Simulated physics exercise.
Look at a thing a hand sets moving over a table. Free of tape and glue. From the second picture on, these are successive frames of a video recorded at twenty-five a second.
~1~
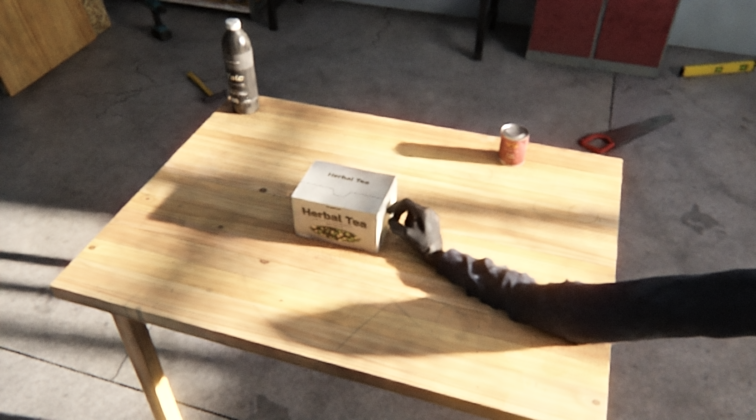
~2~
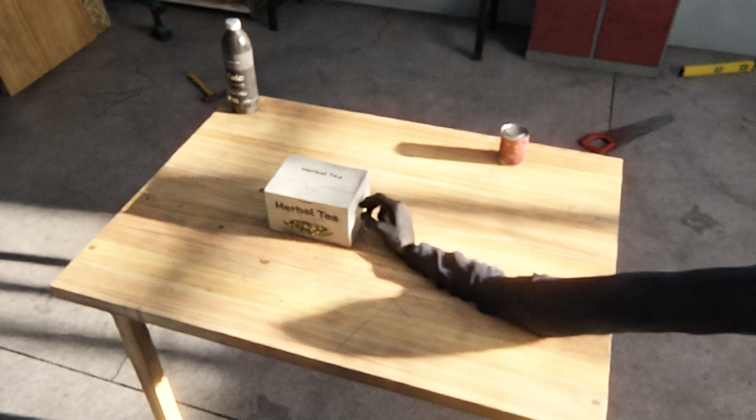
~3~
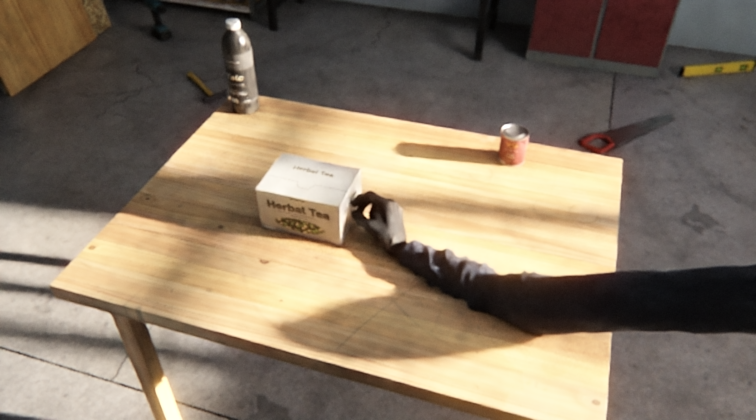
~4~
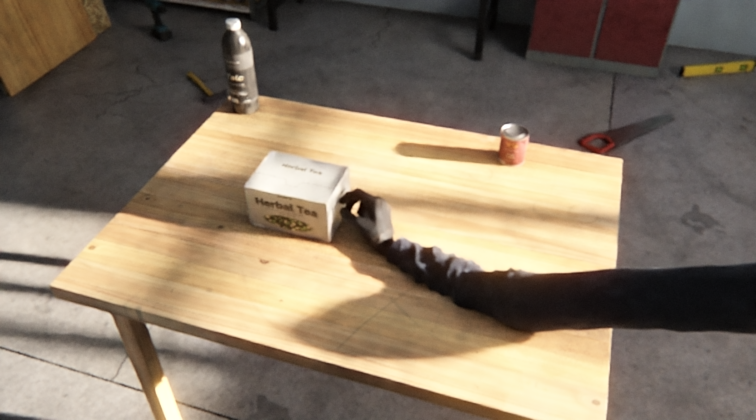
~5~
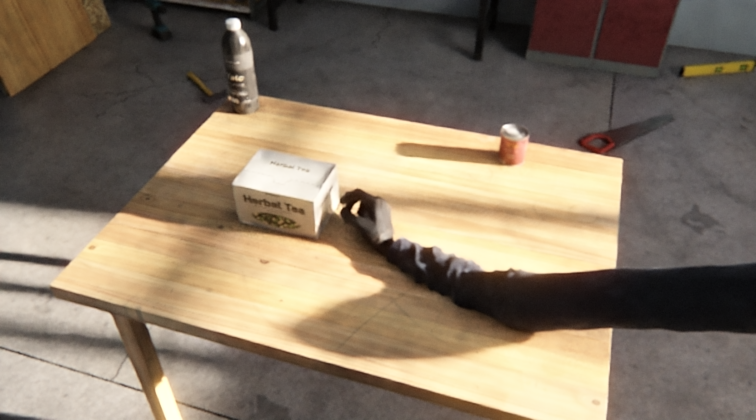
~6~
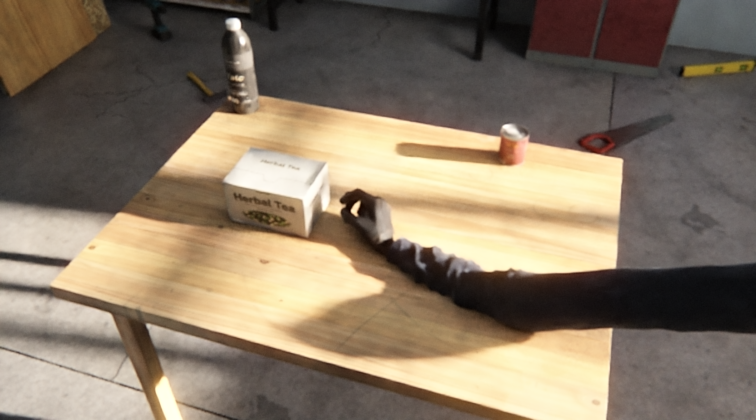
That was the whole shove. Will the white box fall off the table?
You'll see it is on the table when it's all over.
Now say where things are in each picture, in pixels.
In the first picture, under the hand; white box (346, 206).
In the second picture, under the hand; white box (319, 200).
In the third picture, under the hand; white box (311, 198).
In the fourth picture, white box (299, 196).
In the fifth picture, white box (288, 193) displaced a little.
In the sixth picture, white box (278, 191) displaced a little.
Then, 0.24 s past the last view, white box displaced a little near (263, 188).
Then, 0.48 s past the last view, white box resting near (263, 188).
Finally, moved from the start, white box. Final places as the last picture's camera would see them, white box near (263, 188).
